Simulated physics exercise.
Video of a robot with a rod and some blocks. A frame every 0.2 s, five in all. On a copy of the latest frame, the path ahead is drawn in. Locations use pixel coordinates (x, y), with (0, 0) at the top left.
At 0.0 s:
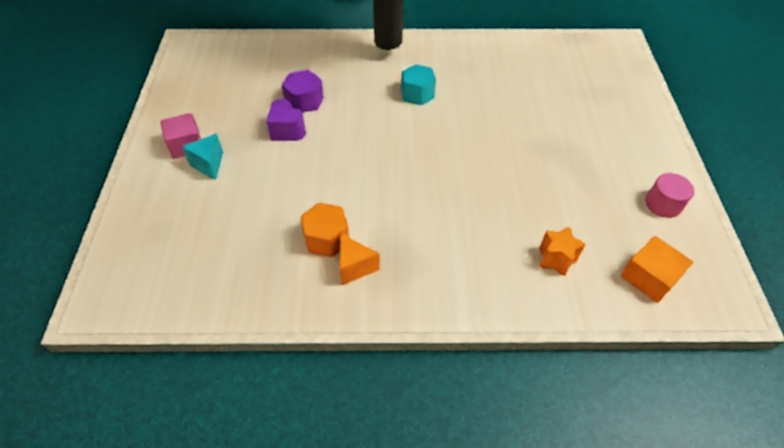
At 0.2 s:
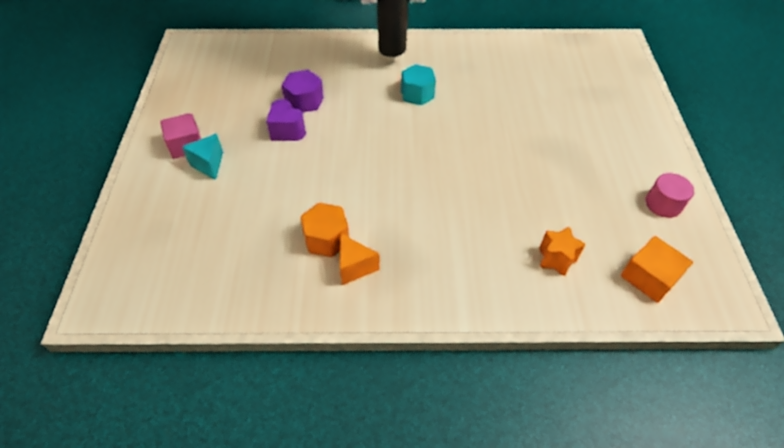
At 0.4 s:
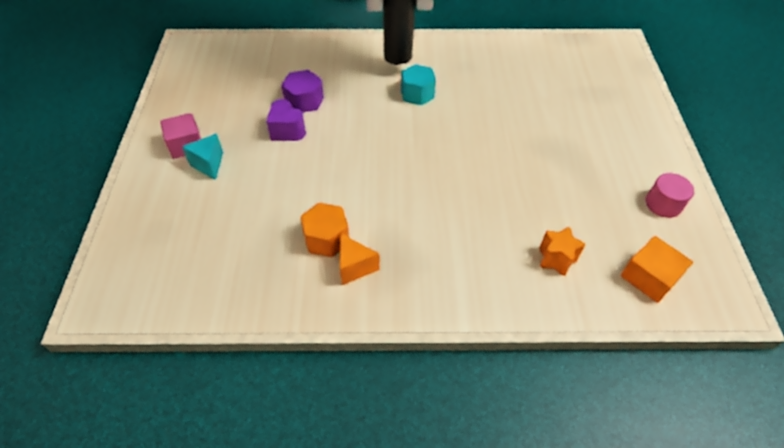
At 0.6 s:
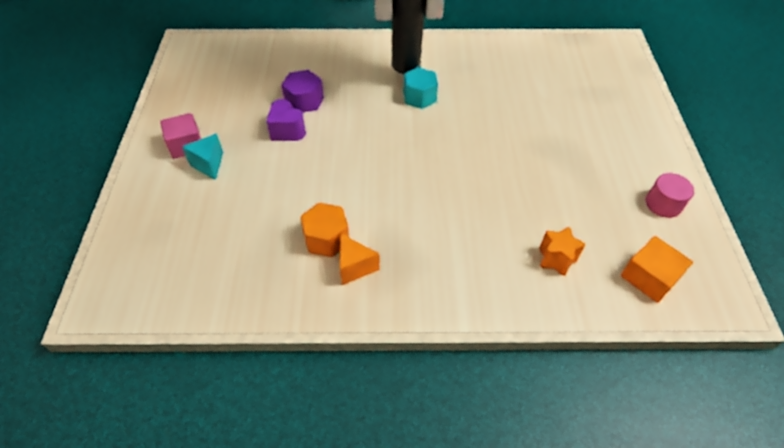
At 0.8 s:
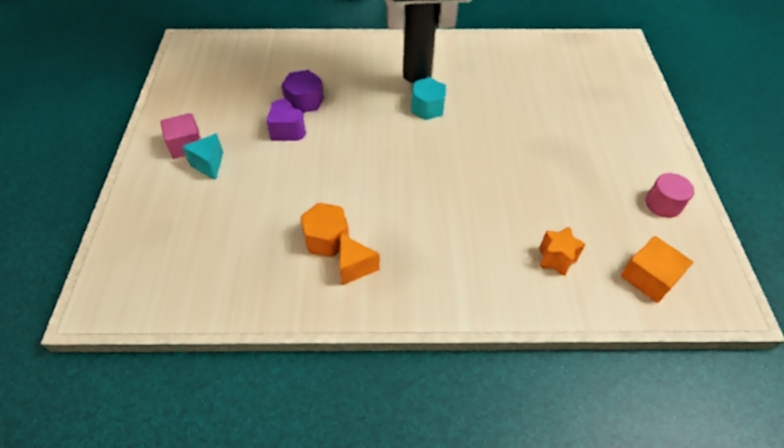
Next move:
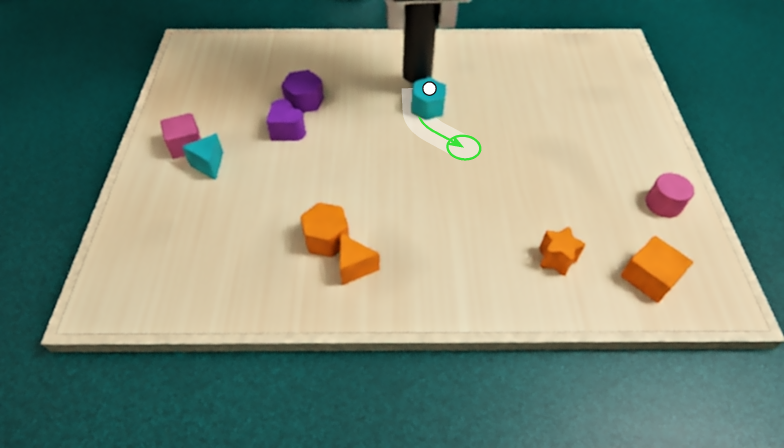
On a wooden board, a black rod moves down and pushes a turquoise hexagon slightly down-right.
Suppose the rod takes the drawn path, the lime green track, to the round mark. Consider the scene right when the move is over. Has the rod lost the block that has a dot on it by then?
My answer is no.
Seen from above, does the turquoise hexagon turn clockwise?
Yes, that is what happens.
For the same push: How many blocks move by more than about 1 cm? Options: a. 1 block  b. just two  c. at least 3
My pick is a.
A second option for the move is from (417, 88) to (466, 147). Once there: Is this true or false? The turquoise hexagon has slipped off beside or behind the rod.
That statement is not accurate.
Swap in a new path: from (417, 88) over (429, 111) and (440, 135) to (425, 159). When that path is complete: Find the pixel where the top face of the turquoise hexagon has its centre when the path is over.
Around pixel (459, 154).
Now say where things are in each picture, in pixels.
Rod's lower end (388, 42); turquoise hexagon (419, 74), in the first picture.
Rod (392, 49); blocks still, in the second picture.
Rod (398, 57); blocks still, in the third picture.
Rod (406, 65); turquoise hexagon (421, 78), in the fourth picture.
Rod (417, 75); turquoise hexagon (429, 89), in the fifth picture.
Drawn move, from (417, 88) through (418, 111) and (434, 132) to (464, 147); the dot is on the turquoise hexagon.
The first path, step by step. One third of the way, rod (419, 97); turquoise hexagon (438, 111), turned 20° anticlockwise.
Two thirds of the way, rod (436, 118); turquoise hexagon (455, 134), turned 15° anticlockwise.
At the end, rod (466, 134); turquoise hexagon (476, 154), turned 25° clockwise.
